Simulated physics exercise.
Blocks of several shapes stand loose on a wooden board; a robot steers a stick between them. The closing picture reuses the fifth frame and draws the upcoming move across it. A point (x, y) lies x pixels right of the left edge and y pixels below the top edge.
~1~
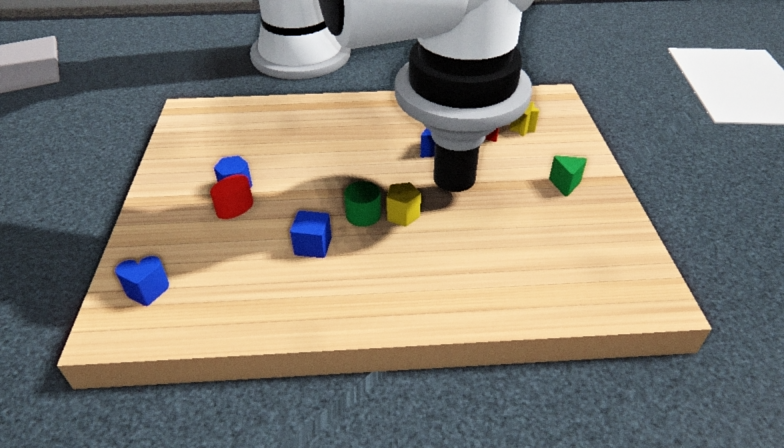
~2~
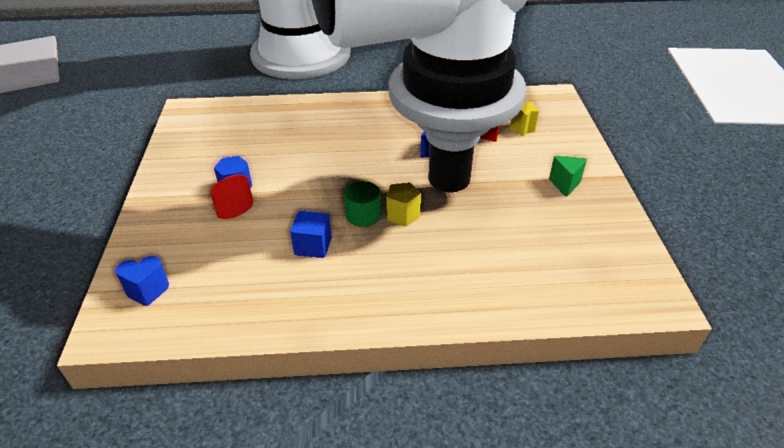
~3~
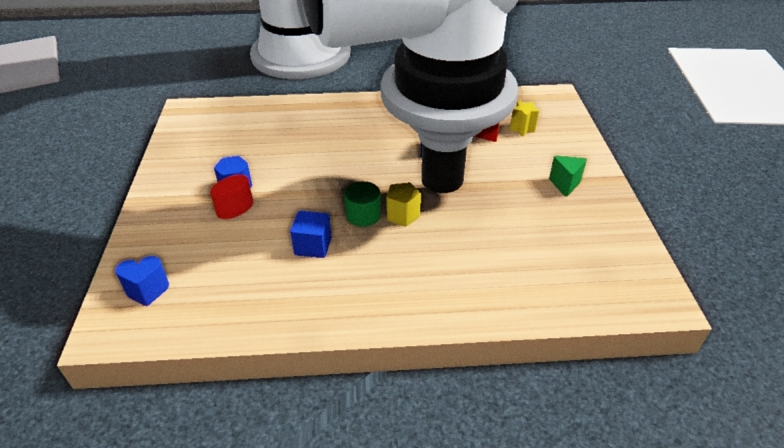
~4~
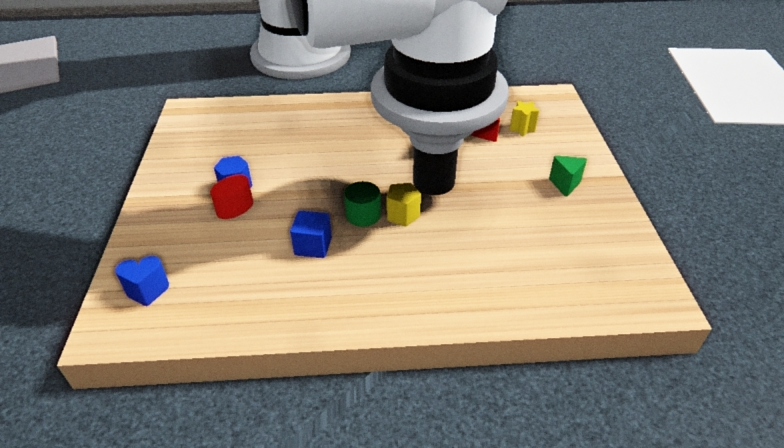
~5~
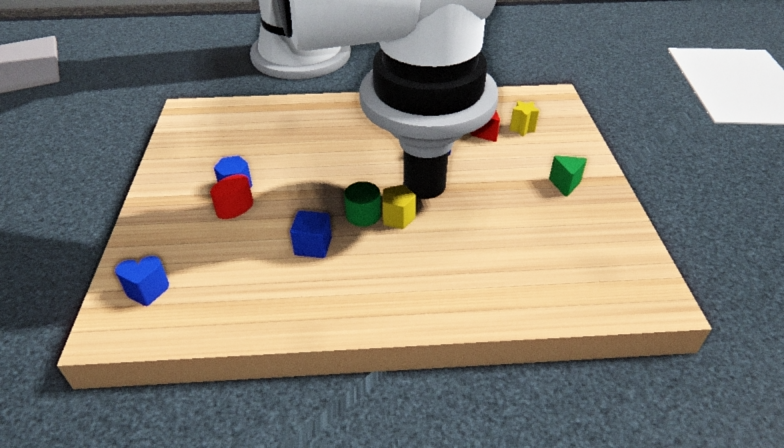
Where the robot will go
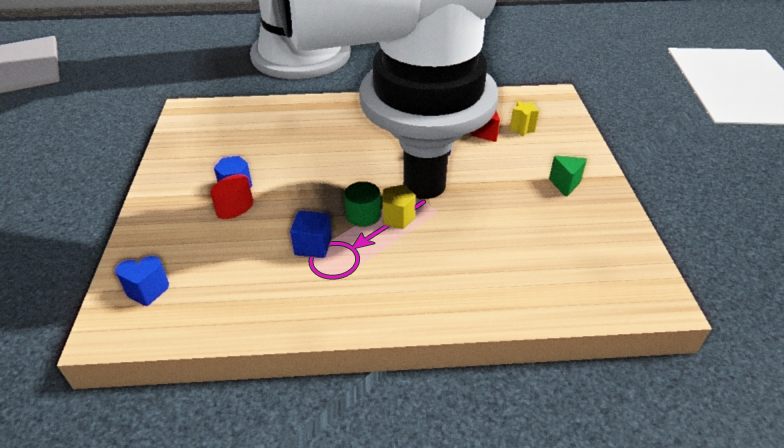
The footage shows a robot arm moving a black stick slowly left above a wooden board scattered with small colored blocks, until it reaches a yellow block beside a green cylinder and nudges the yellow block slightly left.
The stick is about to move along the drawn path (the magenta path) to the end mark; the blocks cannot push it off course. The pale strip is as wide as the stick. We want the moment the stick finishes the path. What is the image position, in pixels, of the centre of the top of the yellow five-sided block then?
Answer: (303, 260).
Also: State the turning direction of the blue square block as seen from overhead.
Rotation: Clockwise.
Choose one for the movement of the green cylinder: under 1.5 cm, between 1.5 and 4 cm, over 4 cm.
Between 1.5 and 4 cm.
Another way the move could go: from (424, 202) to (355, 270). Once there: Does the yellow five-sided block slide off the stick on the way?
Answer: No.
The line goes from (424, 202) to (334, 260).
What follows on the original path. One third of the way, stick at (395, 204); green cylinder at (349, 196); yellow five-sided block at (369, 216).
Two thirds of the way, stick at (365, 224); green cylinder at (333, 200); yellow five-sided block at (337, 237), turned 15° anticlockwise.
At the end, stick at (333, 244); blue square block at (296, 225), turned 25° clockwise; green cylinder at (329, 202); yellow five-sided block at (303, 260), turned 20° anticlockwise; blue triangular piece unmoved.
